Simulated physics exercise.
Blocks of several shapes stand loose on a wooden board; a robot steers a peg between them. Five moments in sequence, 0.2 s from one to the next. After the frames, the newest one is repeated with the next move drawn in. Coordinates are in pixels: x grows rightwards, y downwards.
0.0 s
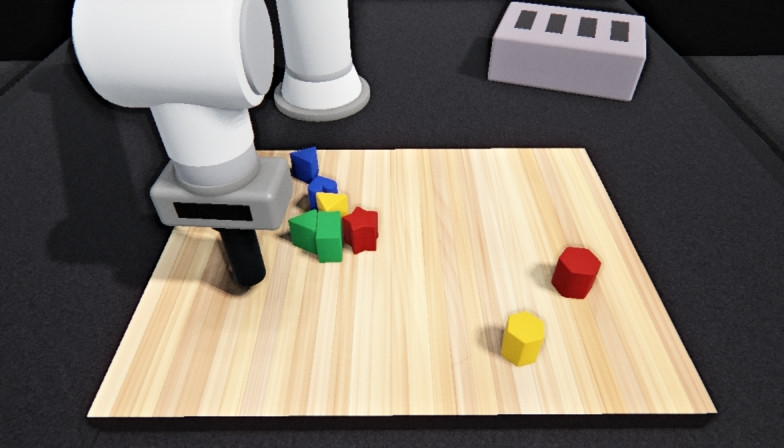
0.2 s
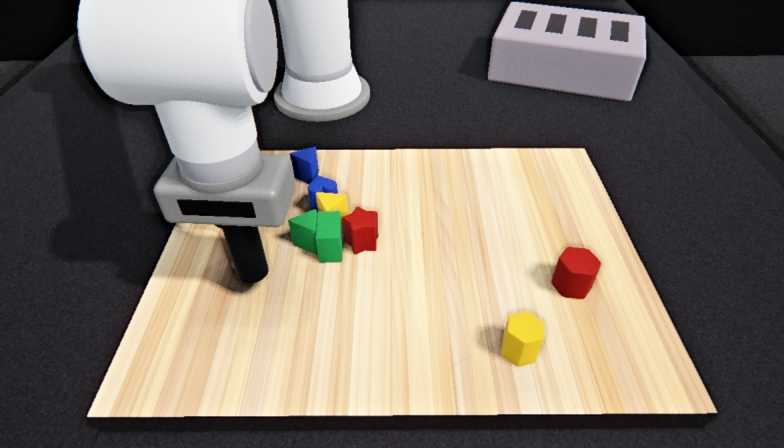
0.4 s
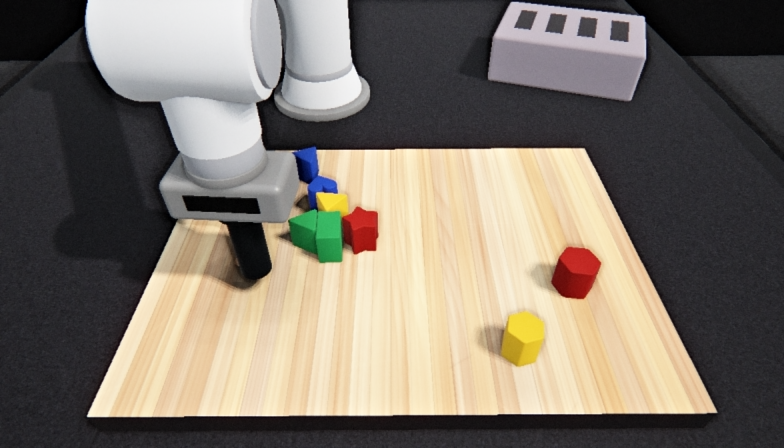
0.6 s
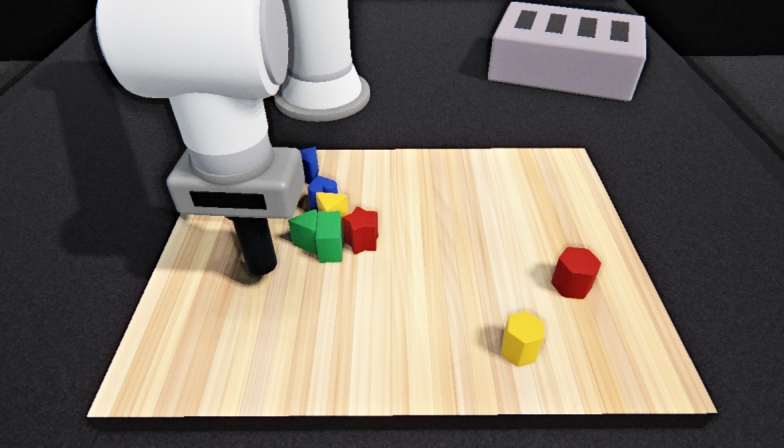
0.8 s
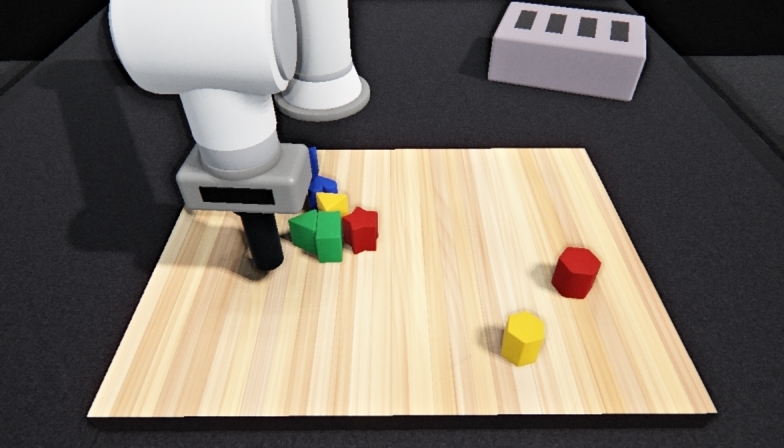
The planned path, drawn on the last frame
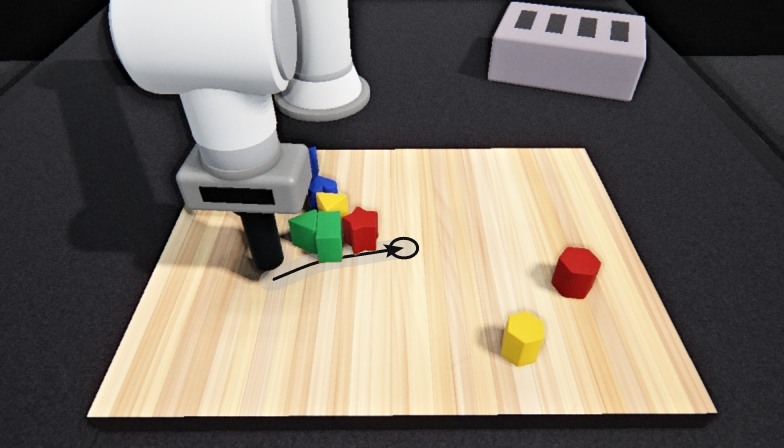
To begin with, a robot arm holds a black peg over the left side of a wooden board, left of a cluster of blue, yellow, green and red blocks. The peg then shifts slightly right and away from the viewer, nearing the green blocks, while every block stays still.
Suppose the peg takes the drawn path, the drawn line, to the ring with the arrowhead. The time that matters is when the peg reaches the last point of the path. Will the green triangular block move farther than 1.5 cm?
My answer is no.
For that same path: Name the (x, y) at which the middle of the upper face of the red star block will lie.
It should be at about (399, 189).
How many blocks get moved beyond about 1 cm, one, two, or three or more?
Two blocks.
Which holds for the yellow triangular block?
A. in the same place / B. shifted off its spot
A - in the same place.
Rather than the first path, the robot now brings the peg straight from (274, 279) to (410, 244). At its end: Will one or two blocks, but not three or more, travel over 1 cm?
In short: Yes.
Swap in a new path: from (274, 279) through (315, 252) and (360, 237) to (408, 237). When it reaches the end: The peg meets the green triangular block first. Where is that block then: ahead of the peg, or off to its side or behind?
It will get left beside or behind the peg.
Path on the board, from (274, 279) over (317, 263) and (361, 254) to (404, 248).
On the path given first. One third of the way, peg (315, 243); green rectangular block (335, 222), turned 25° anticlockwise.
Two thirds of the way, peg (361, 235); green triangular block (311, 219), turned 30° anticlockwise; green rectangular block (370, 213), turned 60° anticlockwise; red star block (388, 199), turned 30° anticlockwise.
At the end, peg (404, 229); green triangular block (311, 219), turned 30° anticlockwise; green rectangular block (399, 206), turned 100° anticlockwise; yellow triangular block in place; red star block (399, 189), turned 70° anticlockwise.
